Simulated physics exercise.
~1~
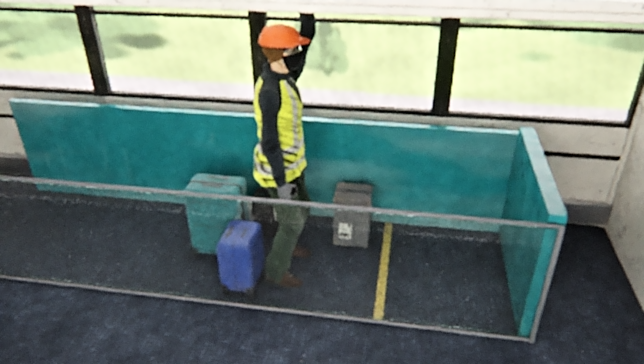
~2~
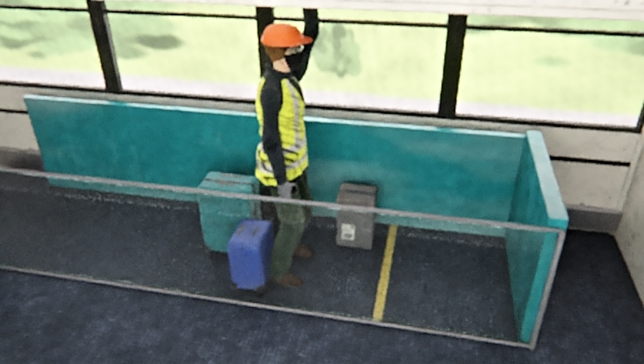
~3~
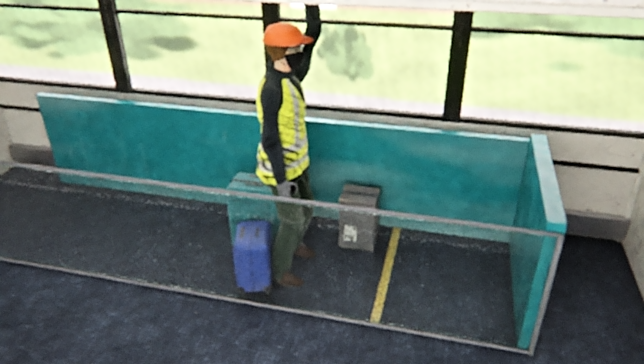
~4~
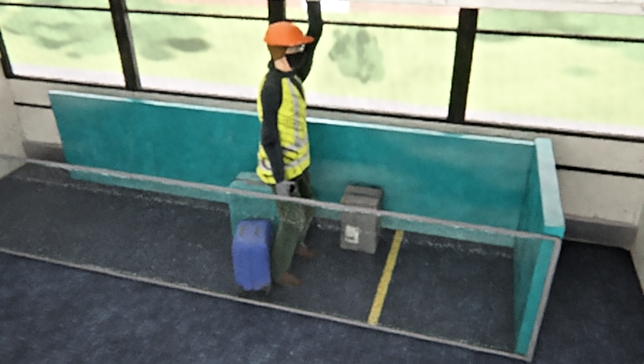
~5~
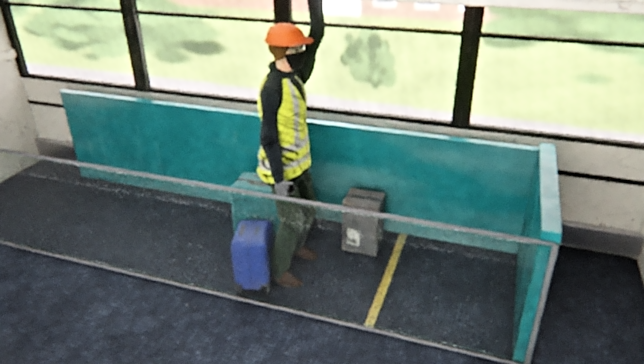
A teal wheeled case rolls right behind a passenger in an orange cap and yellow vest who holds a raised arm up, while a blue case shifts slightly right; both then stay upright beside the passenger, short of the yellow line, with the grey pack still in place.
